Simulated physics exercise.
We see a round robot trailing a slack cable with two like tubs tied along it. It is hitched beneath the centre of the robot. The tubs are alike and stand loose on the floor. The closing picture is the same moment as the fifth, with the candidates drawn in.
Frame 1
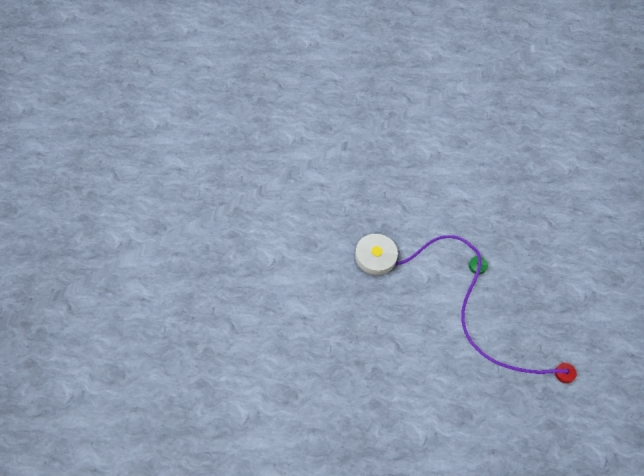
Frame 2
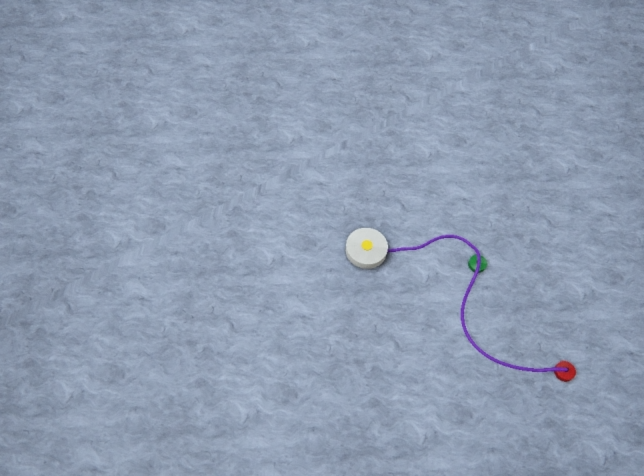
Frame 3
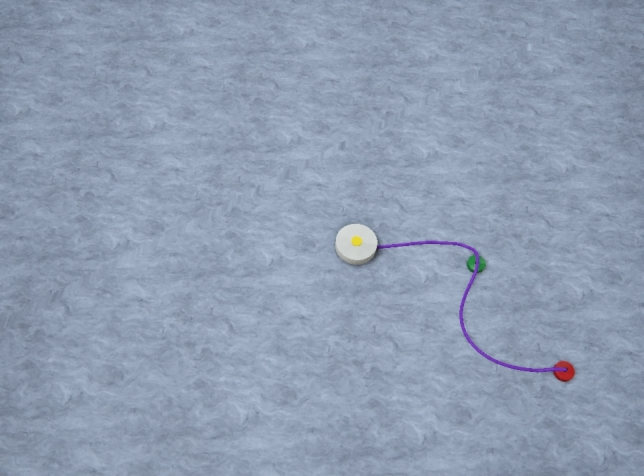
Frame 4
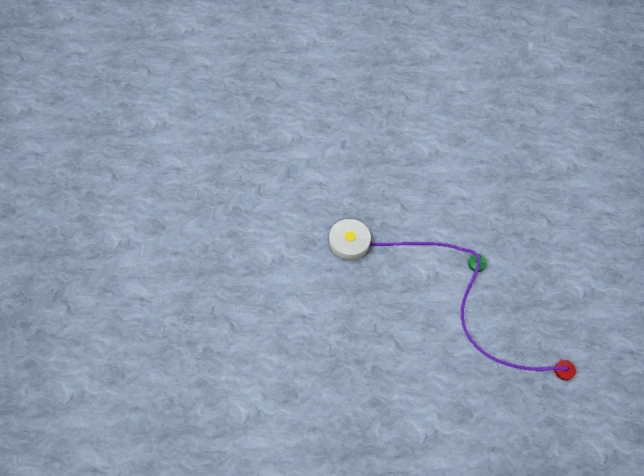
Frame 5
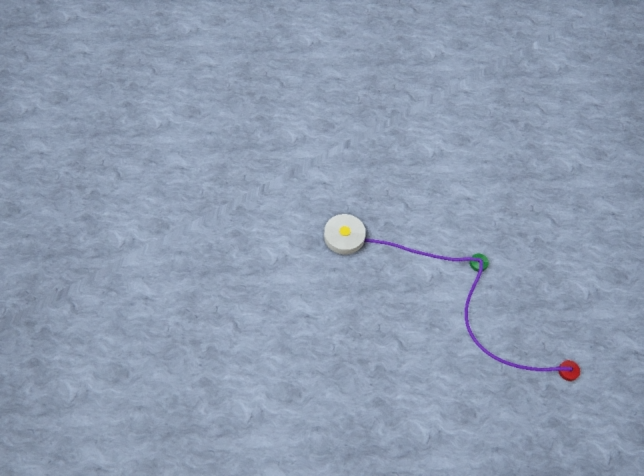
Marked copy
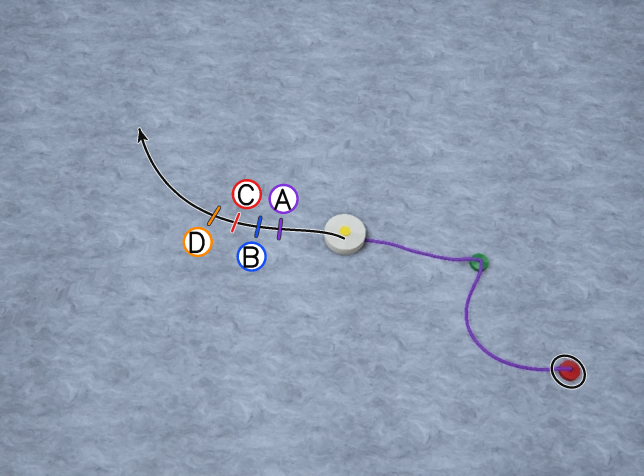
White round robot creeping up and left across a grey-blue floor, drawing out a purple cable with green and red tubs attached.
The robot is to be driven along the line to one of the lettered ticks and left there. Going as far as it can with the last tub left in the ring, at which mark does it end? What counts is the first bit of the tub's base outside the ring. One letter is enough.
No farther than A.
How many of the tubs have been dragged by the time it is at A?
One.
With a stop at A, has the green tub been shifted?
Yes.
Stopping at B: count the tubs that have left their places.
Two.
On the copy, A at (280, 229); B at (258, 227); C at (236, 223); D at (214, 216); the ring at (568, 371); the route from (344, 238) via (208, 213) to (140, 129).
On A. First, robot (322, 229); red tub (570, 370); green tub (456, 260).
Then, robot (300, 227); red tub (570, 370); green tub (433, 259).
Finally, robot (280, 225); red tub (570, 370); green tub (413, 259); the ringed tub at the far end is still in its ring.
By contrast, B drags the last tub to (555, 360); C drags the last tub to (534, 347); D drags the last tub to (510, 335).
